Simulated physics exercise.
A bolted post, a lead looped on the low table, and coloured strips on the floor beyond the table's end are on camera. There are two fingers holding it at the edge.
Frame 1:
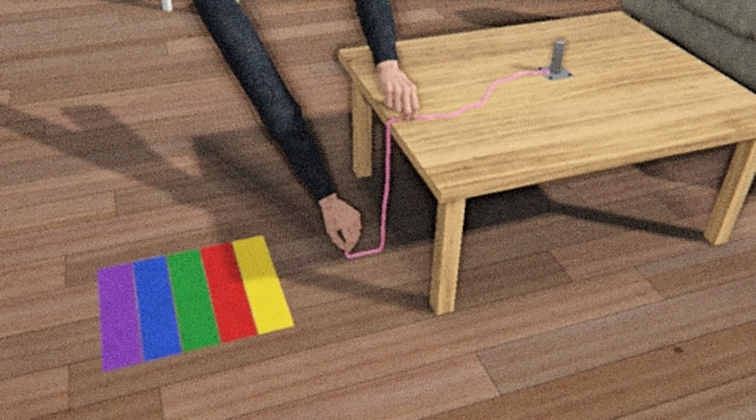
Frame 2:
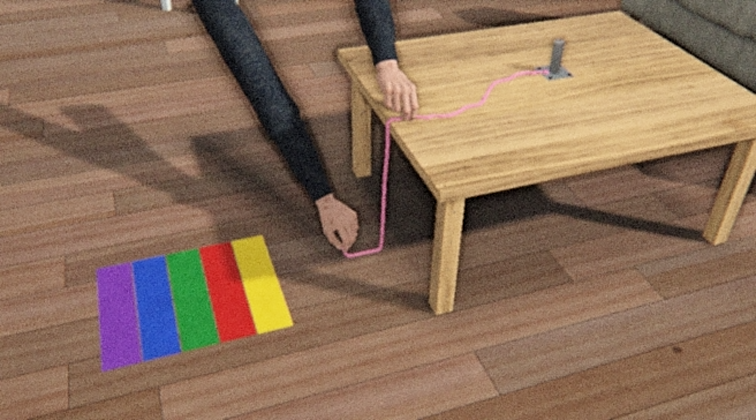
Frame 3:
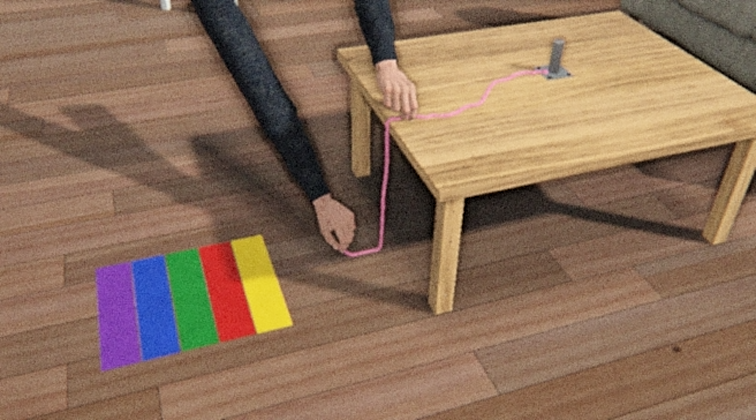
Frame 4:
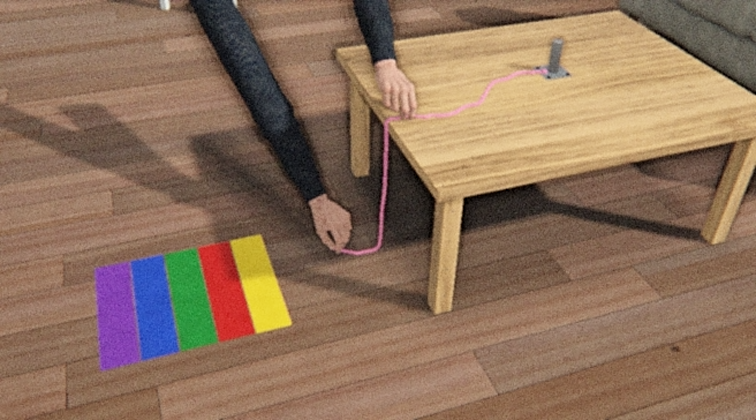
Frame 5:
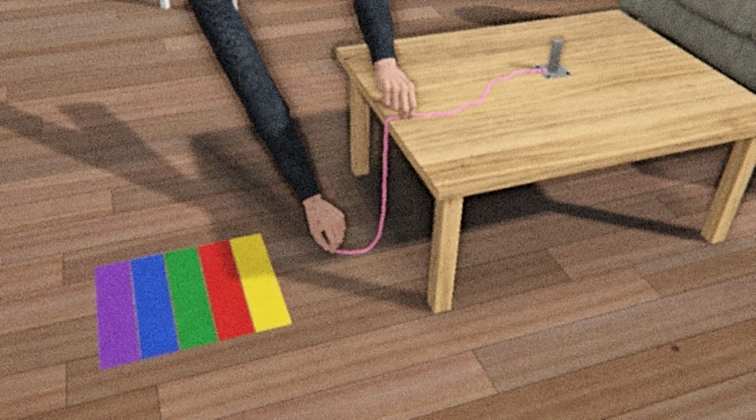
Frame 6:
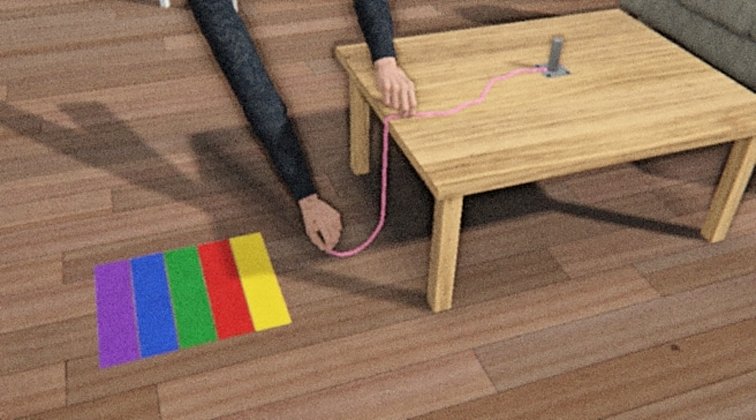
A pink cord, running across a low wooden table and over its edge to the floor, has its free end drawn slightly left by one hand while another hand stays at the table's edge. The cord's sharp lower bend loosens into a rounded curve, its end still right of the coloured strips.
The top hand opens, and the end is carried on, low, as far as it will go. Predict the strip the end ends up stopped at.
The end ends up at the red strip.
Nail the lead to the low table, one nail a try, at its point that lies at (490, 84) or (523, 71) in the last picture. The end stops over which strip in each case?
Red; red.
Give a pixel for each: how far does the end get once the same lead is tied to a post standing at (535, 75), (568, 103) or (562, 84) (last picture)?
Somewhere near (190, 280), (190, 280) and (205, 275), in that order.
Soon after, end near (278, 259); short of the strips.
Then, end near (241, 267); over yellow.
At full stretch, end near (220, 271); over red. It gets as far as the red strip.
